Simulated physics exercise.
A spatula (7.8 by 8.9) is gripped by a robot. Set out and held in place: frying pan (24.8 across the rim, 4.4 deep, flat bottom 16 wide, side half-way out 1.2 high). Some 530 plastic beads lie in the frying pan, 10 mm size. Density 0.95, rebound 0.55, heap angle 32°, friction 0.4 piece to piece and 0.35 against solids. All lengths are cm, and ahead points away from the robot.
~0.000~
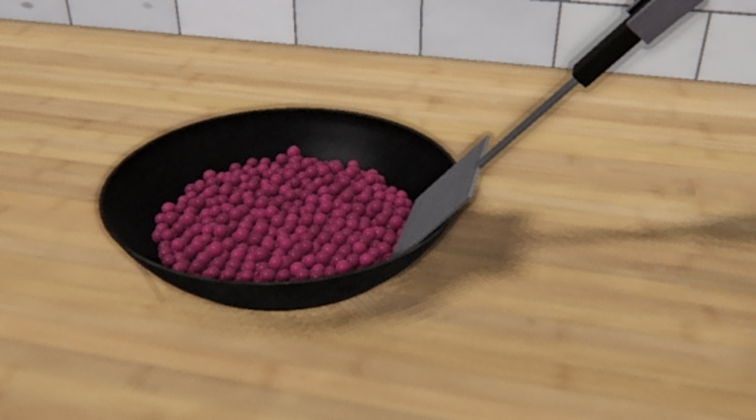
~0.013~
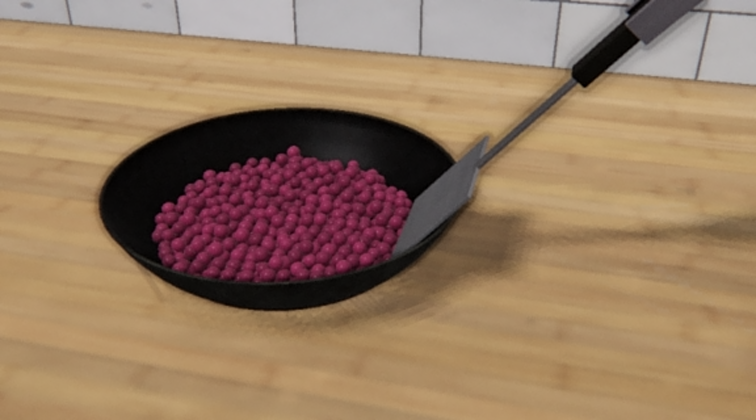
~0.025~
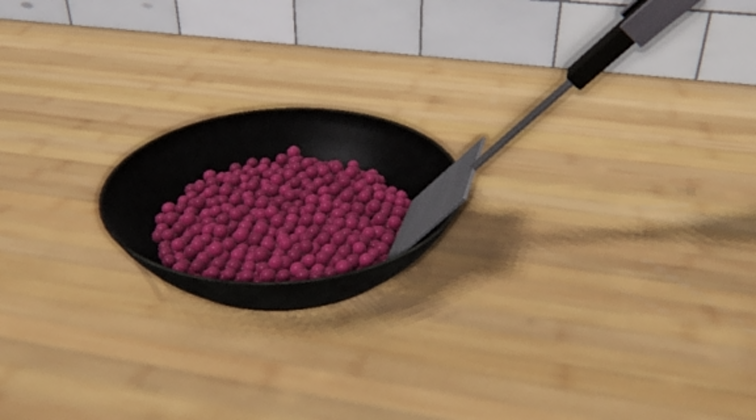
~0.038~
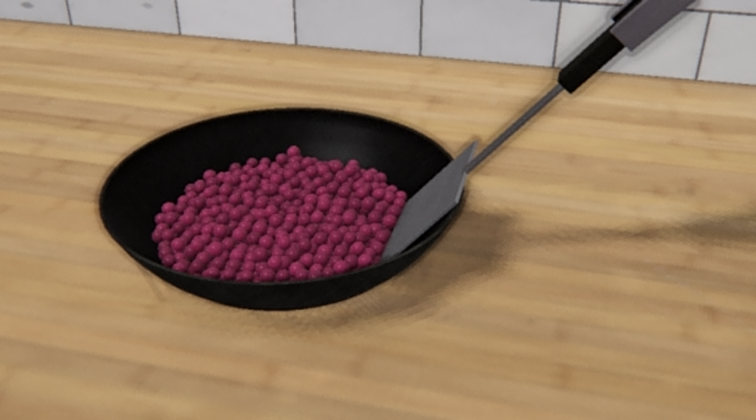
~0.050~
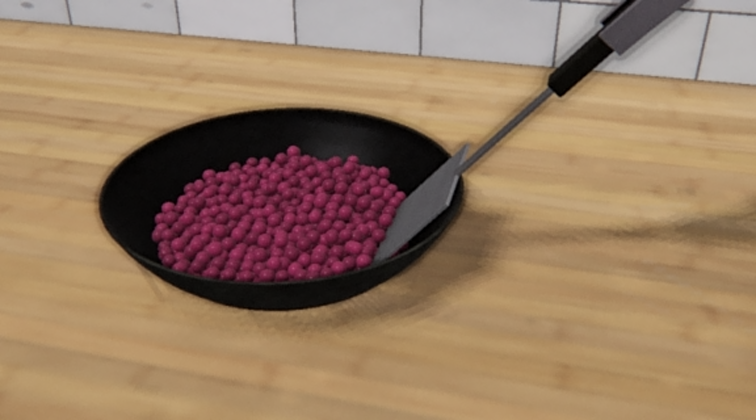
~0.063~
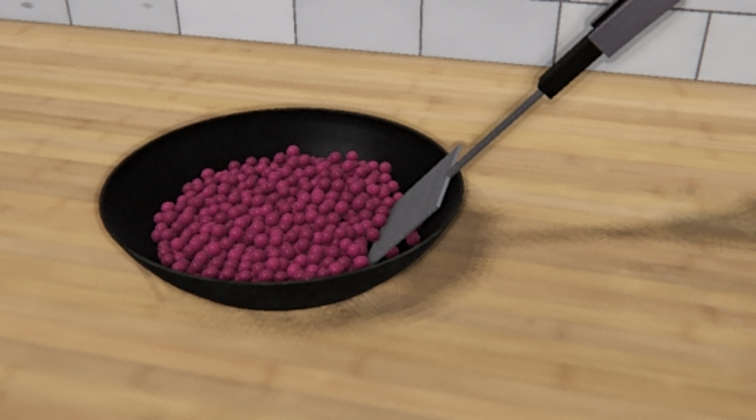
A grey spatula slides slowly leftward into the dark red beads inside a black frying pan.
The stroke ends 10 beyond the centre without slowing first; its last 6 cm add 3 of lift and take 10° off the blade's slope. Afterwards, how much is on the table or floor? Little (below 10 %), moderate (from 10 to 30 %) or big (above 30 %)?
On the table or floor the share is moderate, from 10 to 30 %.
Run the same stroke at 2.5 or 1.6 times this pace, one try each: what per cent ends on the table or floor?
Some 35 and 25 per cent.
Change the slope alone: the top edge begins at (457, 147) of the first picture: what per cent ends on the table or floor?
Some 25 per cent.
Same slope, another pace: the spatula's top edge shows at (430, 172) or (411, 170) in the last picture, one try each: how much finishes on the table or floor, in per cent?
Some 30 and 30 per cent.
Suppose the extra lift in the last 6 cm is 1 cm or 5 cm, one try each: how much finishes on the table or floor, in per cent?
About 25 and 15 per cent.
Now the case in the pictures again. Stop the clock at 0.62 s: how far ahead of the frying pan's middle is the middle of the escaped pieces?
About 18 cm.
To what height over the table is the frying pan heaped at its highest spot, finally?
About 4.5 cm.
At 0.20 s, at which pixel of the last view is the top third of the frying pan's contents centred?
Near (255, 203).
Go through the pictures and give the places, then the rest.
In the first picture, the spatula top edge at (480, 164), sloping 50°; upper third of the load around (295, 212), from x 160 to 405, top at y 155; 530 in the frying pan.
In the second picture, the spatula top edge at (480, 164), sloping 50°; upper third of the load around (295, 212), from x 160 to 405, top at y 155.
In the third picture, the spatula top edge at (476, 166), sloping 50°; upper third of the load around (295, 212), from x 160 to 405, top at y 155.
In the fourth picture, the spatula top edge at (468, 169), sloping 50°; upper third of the load around (300, 212), from x 160 to 400, top at y 155.
In the fifth picture, the spatula top edge at (459, 172), sloping 50°; upper third of the load around (304, 211), from x 160 to 405, top at y 150.
In the sixth picture, the spatula top edge at (451, 173), sloping 50°; upper third of the load around (302, 209), from x 160 to 415, top at y 150; 530 in the frying pan.
After 0.20 s, sloping 50°, highest piece 5 above the table; 529 in the frying pan, 1 on the blade or in flight.
After 0.35 s, sloping 47°, highest piece 6 above the table; 529 in the frying pan, 1 on the table or floor.
After 0.62 s, sloping 40°, highest piece 4 above the table; 421 in the frying pan, 109 on the table or floor.
After 1.67 s, sloping 40°, highest piece 4 above the table; 421 in the frying pan, 109 on the table or floor.
In the end, 421 in the frying pan, 109 on the table or floor. That is 21 % on the table or floor.
